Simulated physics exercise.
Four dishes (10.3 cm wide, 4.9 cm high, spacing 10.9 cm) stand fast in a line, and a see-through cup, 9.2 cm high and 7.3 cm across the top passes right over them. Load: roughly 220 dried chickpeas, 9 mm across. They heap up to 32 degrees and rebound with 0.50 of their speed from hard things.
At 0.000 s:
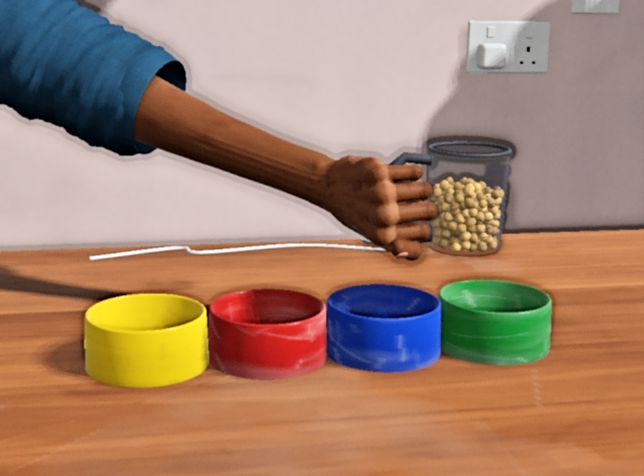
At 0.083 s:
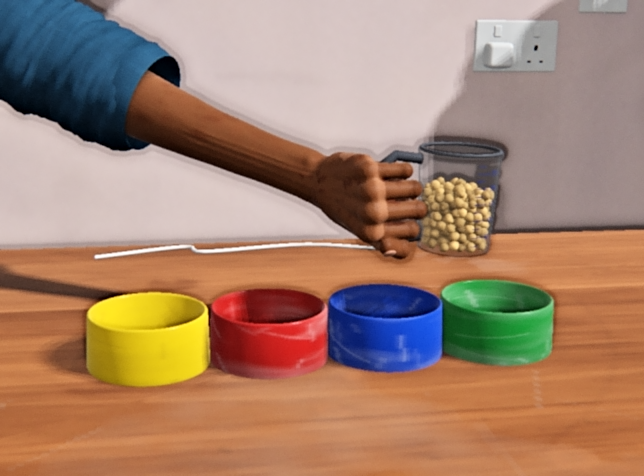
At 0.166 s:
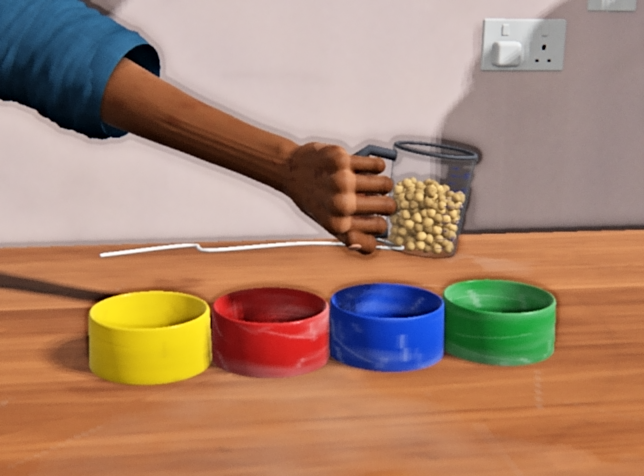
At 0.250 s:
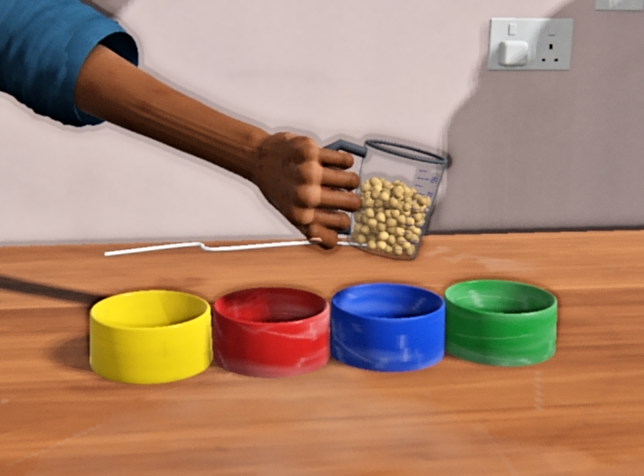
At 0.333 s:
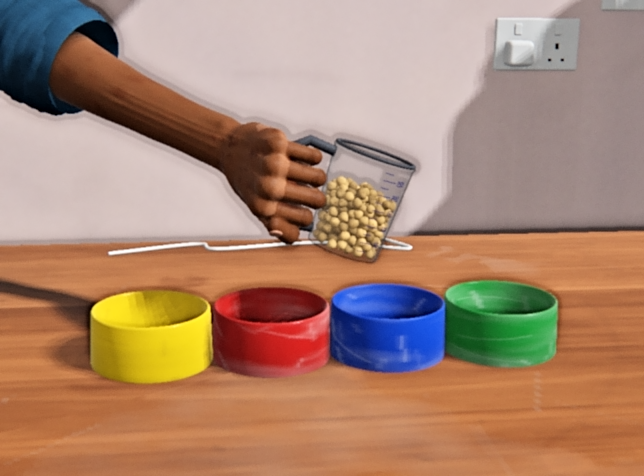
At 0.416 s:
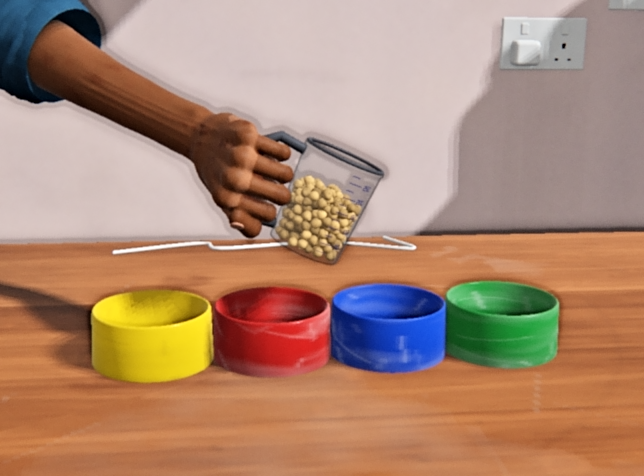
A hand moves a clear cup of chickpeas left behind four colourful dishes, tilting it rightward.
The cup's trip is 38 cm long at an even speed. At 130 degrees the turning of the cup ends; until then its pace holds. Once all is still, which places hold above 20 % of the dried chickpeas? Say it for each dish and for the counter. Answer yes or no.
Red dish: No; blue dish: No; green dish: No; yellow dish: Yes; on the counter: No.
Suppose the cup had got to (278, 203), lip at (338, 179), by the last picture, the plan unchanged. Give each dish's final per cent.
Red 0, blue 0, green 0, yellow 100.
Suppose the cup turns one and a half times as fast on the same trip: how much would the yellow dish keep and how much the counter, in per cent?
In that case yellow 100, counter 0.
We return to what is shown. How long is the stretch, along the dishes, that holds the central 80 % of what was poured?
Roughly 6 cm.
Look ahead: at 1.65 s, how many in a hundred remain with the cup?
Some 90 per cent of the load.
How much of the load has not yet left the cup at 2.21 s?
About 0 per cent.
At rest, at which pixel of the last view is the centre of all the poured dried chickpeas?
Around (148, 340).
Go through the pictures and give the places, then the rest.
In the first frame, cup at (467, 199), tilt 0 degrees, lip at (507, 149), moved 0.0 cm; middle of the pieces at (466, 220); green dish at (494, 296); blue dish at (384, 302); red dish at (268, 307); yellow dish at (146, 313).
In the second frame, cup at (457, 199), tilt 2 degrees, lip at (499, 150), moved 1.1 cm; middle of the pieces at (456, 221).
In the third frame, cup at (427, 199), tilt 7 degrees, lip at (474, 154), moved 4.1 cm; middle of the pieces at (424, 221).
In the fourth frame, cup at (393, 200), tilt 13 degrees, lip at (444, 160), moved 7.4 cm; middle of the pieces at (389, 222).
In the fifth frame, cup at (359, 202), tilt 18 degrees, lip at (413, 166), moved 10.6 cm; middle of the pieces at (352, 223).
In the sixth frame, cup at (324, 202), tilt 24 degrees, lip at (382, 172), moved 13.8 cm; middle of the pieces at (315, 223); green dish at (502, 299); blue dish at (389, 302); red dish at (272, 305); yellow dish at (152, 309). The cup turns about 65 degrees a second and travels 39 cm a second.
Then, at 1.16 s, tilt 74 degrees; cup holds 100 %.
After 1.65 s, tilt 106 degrees; cup holds 90 %, yellow 10 %.
Then, at 2.21 s, tilt 130 degrees; cup holds 0 %, yellow 100 %.
At rest (2.6 s), red 0 %, blue 0 %, green 0 %, yellow 100 %, counter 0 %.
